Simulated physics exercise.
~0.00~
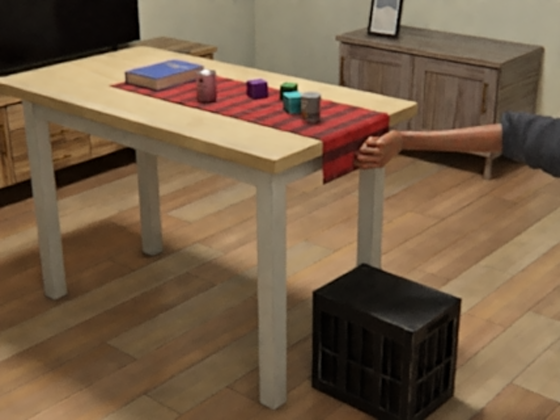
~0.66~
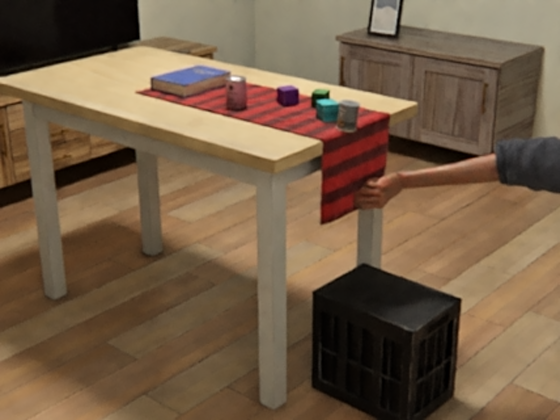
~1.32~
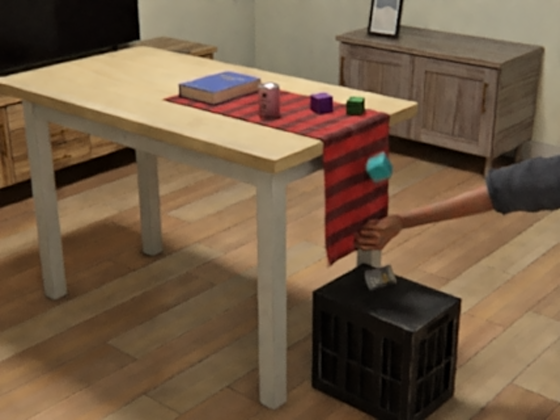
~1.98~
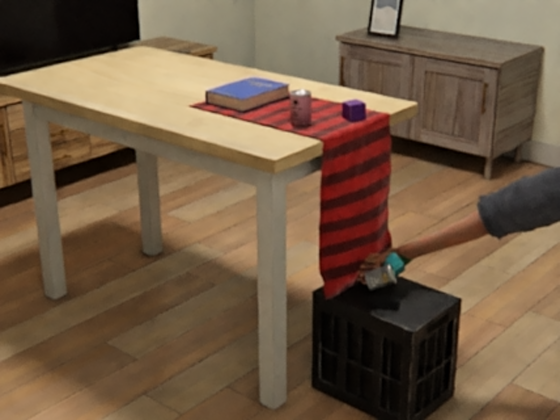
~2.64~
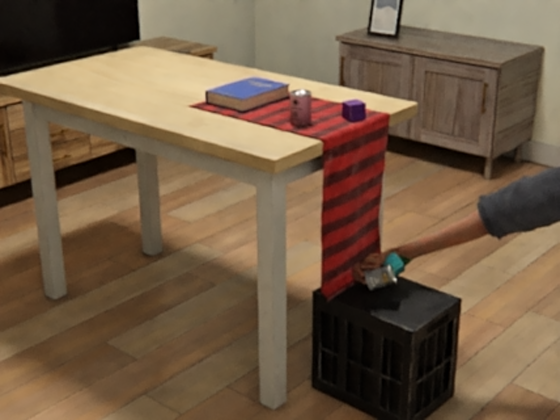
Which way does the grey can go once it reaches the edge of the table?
The grey can goes down, dropping off the table's edge onto the black crate.
